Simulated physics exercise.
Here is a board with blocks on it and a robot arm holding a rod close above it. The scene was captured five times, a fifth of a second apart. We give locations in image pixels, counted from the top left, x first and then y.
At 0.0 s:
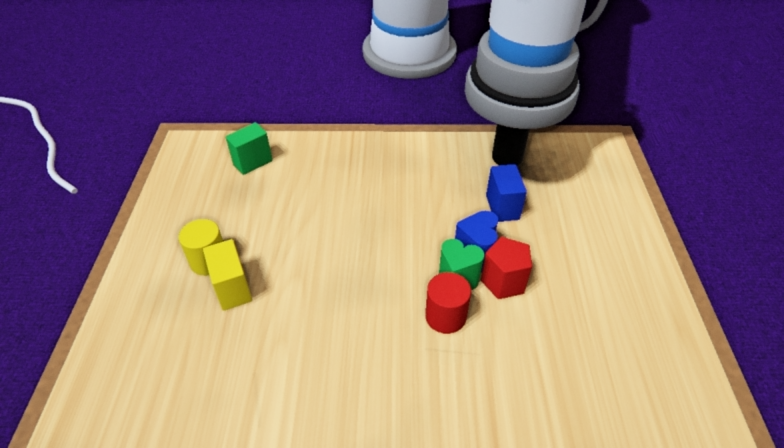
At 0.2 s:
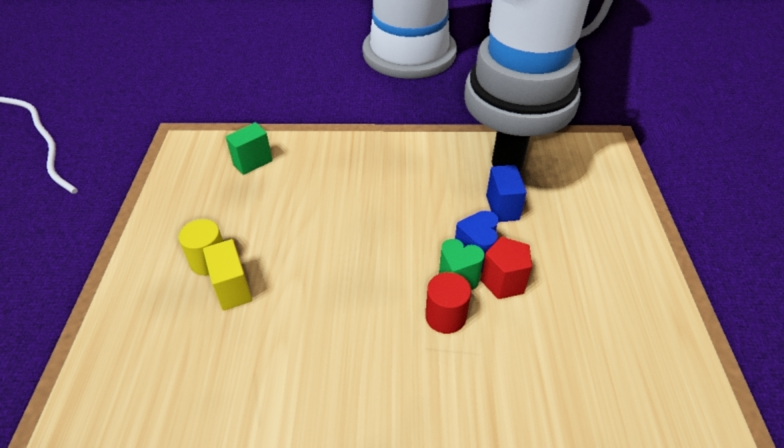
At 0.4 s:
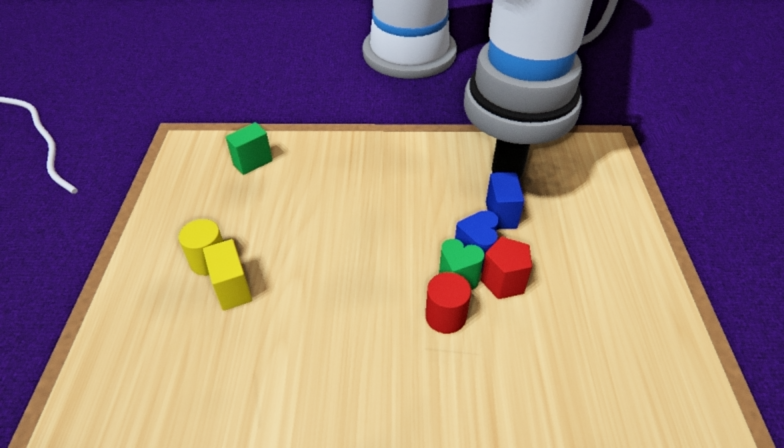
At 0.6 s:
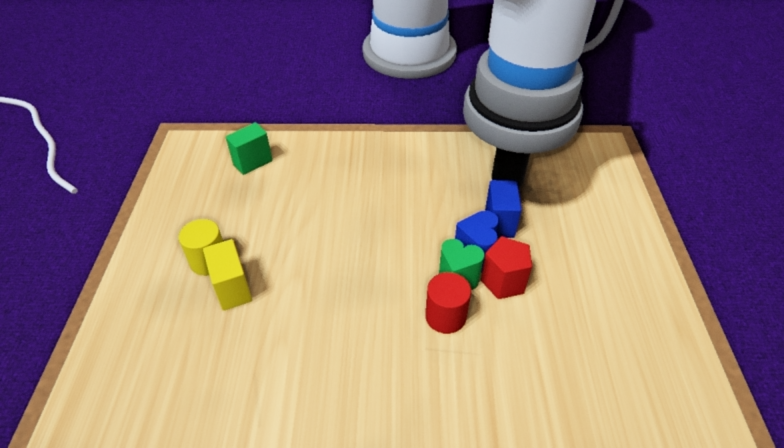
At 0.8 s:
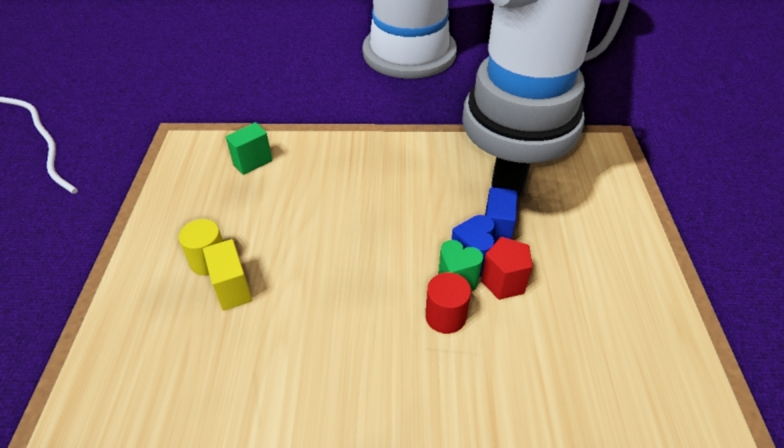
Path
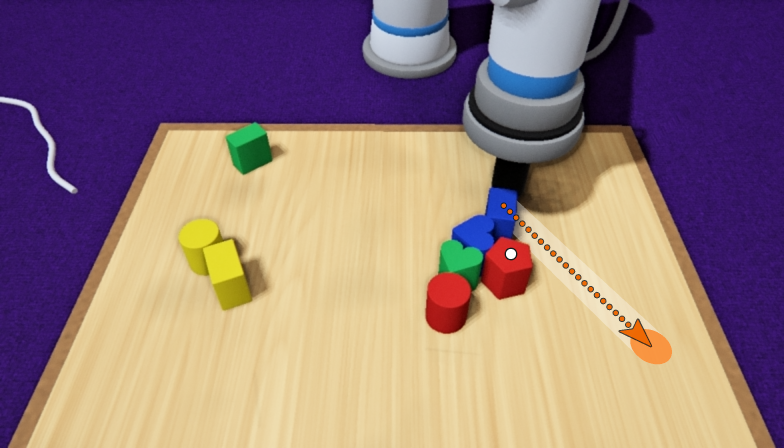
A robot arm above a wooden board lowered its black rod toward the viewer and slowly pushed the blue block a short way, up against the blue heart, which shifted slightly near the green heart.
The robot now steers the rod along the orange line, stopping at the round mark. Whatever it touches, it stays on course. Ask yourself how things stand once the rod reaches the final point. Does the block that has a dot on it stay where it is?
Yes, that is what happens.
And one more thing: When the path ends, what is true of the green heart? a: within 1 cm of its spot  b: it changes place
The one that fits is a, within 1 cm of its spot.
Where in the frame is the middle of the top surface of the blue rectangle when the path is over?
The answer is (505, 218).
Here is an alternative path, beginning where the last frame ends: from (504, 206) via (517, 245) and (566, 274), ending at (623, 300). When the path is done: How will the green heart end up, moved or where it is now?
Once the rod is done, the green heart is in a new spot.
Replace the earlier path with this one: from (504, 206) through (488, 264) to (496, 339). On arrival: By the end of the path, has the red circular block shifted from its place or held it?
Shifted.
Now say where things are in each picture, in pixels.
In the first frame, tip of the rod (507, 159), middles of tops, green heart (461, 254), blue heart (481, 226), blue rectangle (509, 178), red five-sided block (511, 254).
In the second frame, rod (507, 166), nothing pushed.
In the third frame, rod (507, 173), blue rectangle (507, 186).
In the fourth frame, rod (507, 181), blue rectangle (505, 194).
In the fifth frame, rod (507, 189), green heart (460, 255), blue heart (477, 231), blue rectangle (503, 203), red five-sided block (511, 254).
The line goes in a line from (504, 206) to (651, 346); the dot is on the red five-sided block.
The first path, step by step. One third of the way, rod (552, 232); blue heart (471, 233), turned 20° anticlockwise; blue rectangle (505, 218), turned 65° clockwise.
Two thirds of the way, rod (602, 277); blue heart (471, 233), turned 20° anticlockwise; blue rectangle (505, 218), turned 65° clockwise.
At the end, rod (661, 331); green heart unmoved; blue heart (471, 233), turned 20° anticlockwise; blue rectangle (505, 218), turned 65° clockwise; red five-sided block unmoved.
